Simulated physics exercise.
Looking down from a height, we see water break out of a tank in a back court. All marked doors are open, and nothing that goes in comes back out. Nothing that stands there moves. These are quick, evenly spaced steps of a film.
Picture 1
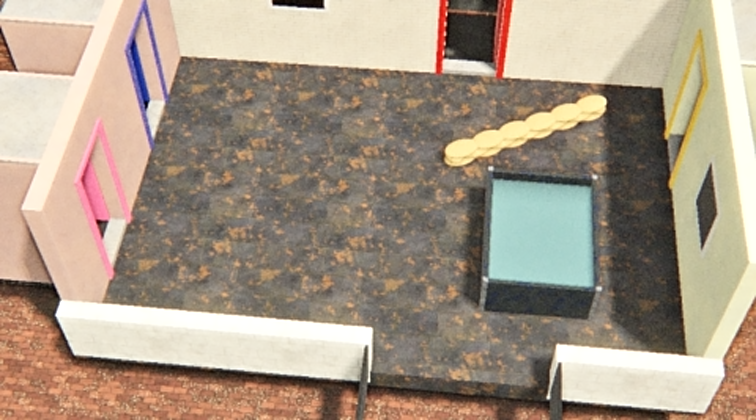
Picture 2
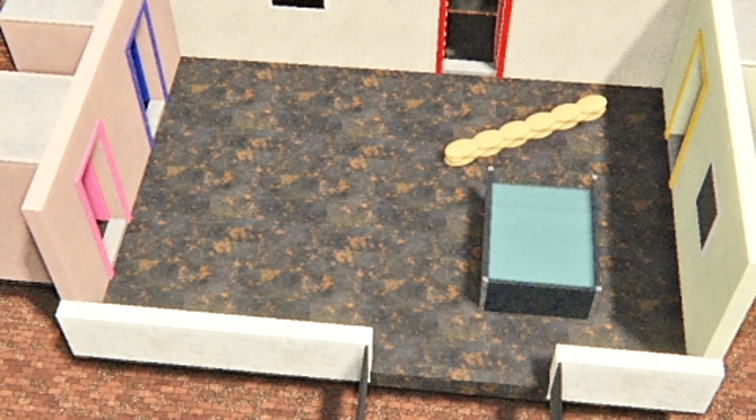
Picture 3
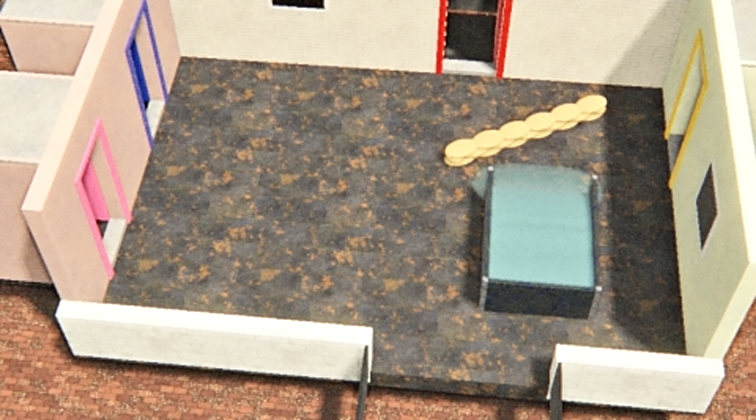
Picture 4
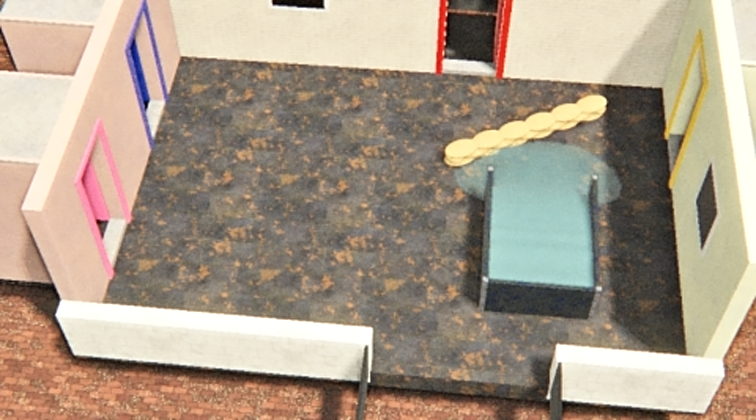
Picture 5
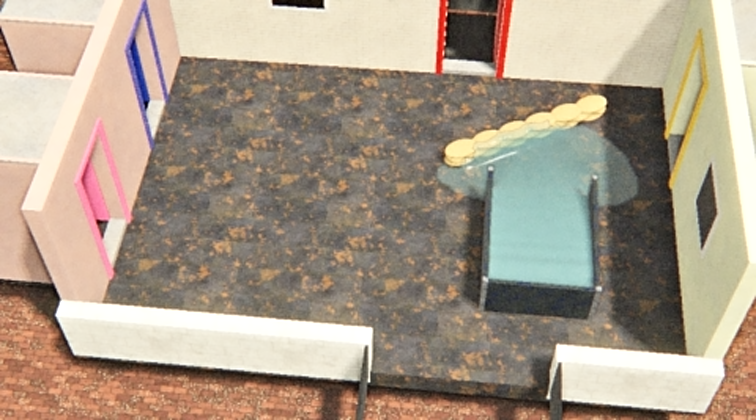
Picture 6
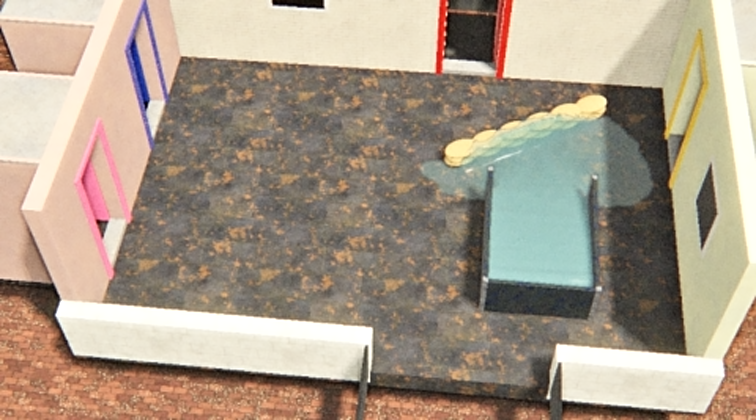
At the start, a dark-sided tank of still, blue-green water stands on the mottled floor of a walled court, near a yellow scalloped barrier. Water then pours out on the tank's far side and fans across the floor, reaching the barrier and spreading along it and out toward the right wall.
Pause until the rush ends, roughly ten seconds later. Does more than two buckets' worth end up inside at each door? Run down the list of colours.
The pink door no, two at most; the blue door no, two at most; the yellow door yes, more than two; the red door no, two at most.
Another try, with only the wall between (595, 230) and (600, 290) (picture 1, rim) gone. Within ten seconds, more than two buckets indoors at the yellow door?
Well, the yellow door comes up short here.
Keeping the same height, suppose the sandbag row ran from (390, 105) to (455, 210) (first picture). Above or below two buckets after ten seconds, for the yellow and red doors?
Yellow door falls short; red door exceeds the limit.
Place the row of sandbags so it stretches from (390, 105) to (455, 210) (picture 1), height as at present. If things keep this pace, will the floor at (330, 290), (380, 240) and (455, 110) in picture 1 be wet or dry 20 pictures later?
In turn: Dry, dry, under water.
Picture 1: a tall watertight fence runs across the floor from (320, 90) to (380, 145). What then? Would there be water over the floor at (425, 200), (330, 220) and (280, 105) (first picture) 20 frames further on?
Taking the three spots in turn, they are inundated, inundated and unwetted.
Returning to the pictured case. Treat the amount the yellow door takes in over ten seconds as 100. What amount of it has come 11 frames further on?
Approximately 20 in a hundred, I reckon.
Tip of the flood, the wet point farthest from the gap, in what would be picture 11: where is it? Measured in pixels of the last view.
Front's tip: Near (661, 93).
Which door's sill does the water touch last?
Answer - the one in blue.
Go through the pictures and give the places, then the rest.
The first picture shows still water in the water tank at (542, 231).
In the second picture, water pours out on the water tank's far side and has run to a hidden place.
In the third picture, the front is at a hidden place, out from the gap on the water tank's far side.
In the fourth picture, water pours out on the water tank's far side and has run to (586, 153).
In the fifth picture, the front is at (581, 128), out from the gap on the water tank's far side.
In the sixth picture, the front is at (604, 118), out from the gap on the water tank's far side.
A moment on, water covers 20 % of the floor; the pink door not reached, the blue door not reached, the yellow door wet at the sill, nothing in, the red door not reached.
Next, water covers 30 % of the floor; the pink door not reached, the blue door not reached, the yellow door under two buckets in, the red door wet at the sill, nothing in.
Then, water covers 55 % of the floor; the pink door not reached, the blue door not reached, the yellow door far over two buckets in, the red door wet at the sill, nothing in.
Later, water covers 80 % of the floor; the pink door wet at the sill, nothing in, the blue door wet at the sill, nothing in, the yellow door far over two buckets in, the red door wet at the sill, nothing in.
In the end, water covers 80 % of the floor; the pink door wet at the sill, nothing in, the blue door under two buckets in, the yellow door far over two buckets in, the red door wet at the sill, nothing in.
